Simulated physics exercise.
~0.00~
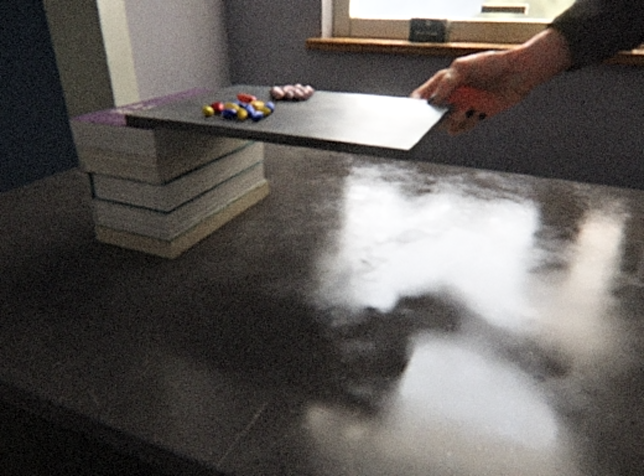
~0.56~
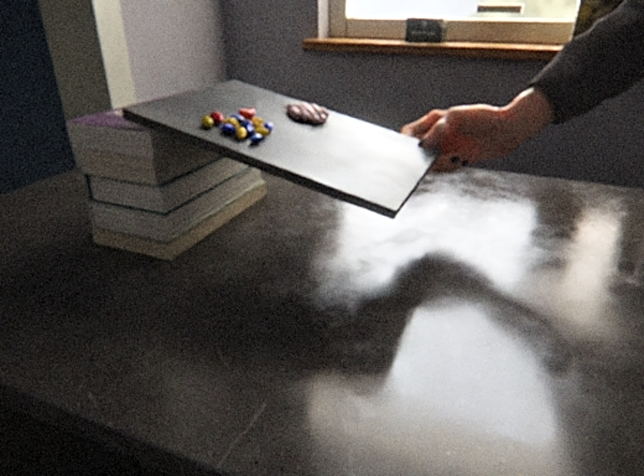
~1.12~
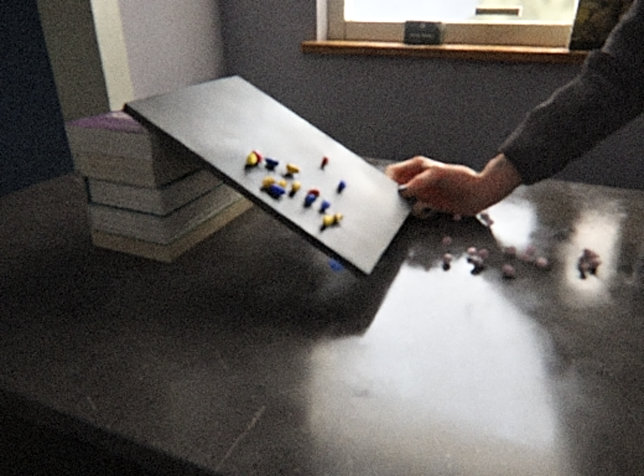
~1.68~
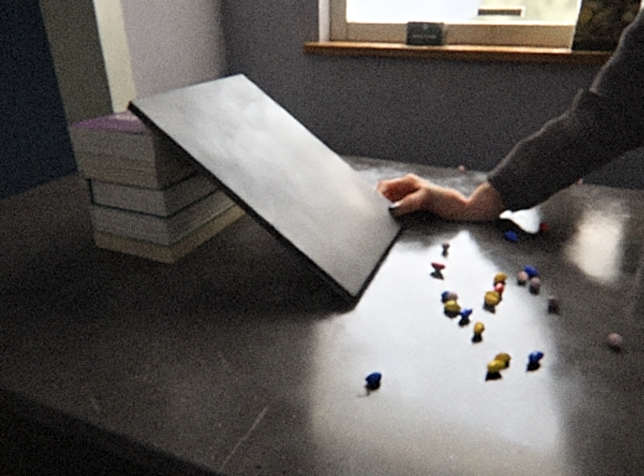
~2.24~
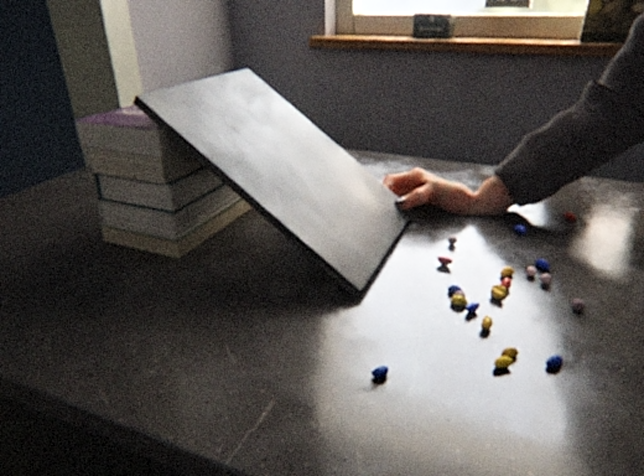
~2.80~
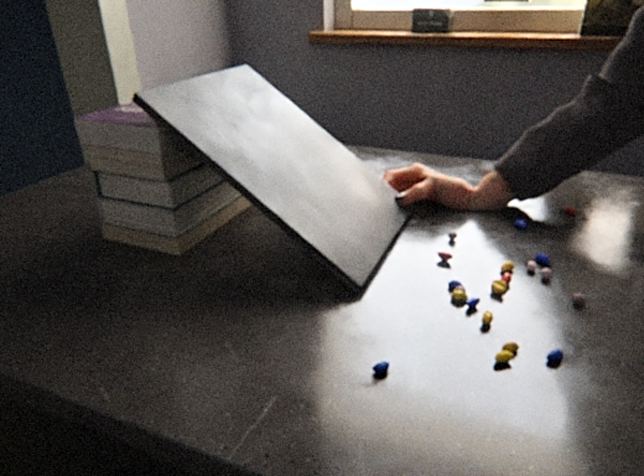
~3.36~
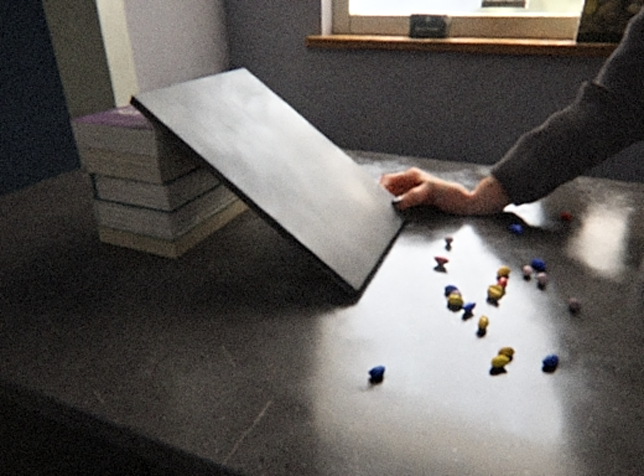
Hand lowering one end of a dark board propped on books, sending pink pieces then multicoloured ones sliding off, scattering across the counter.
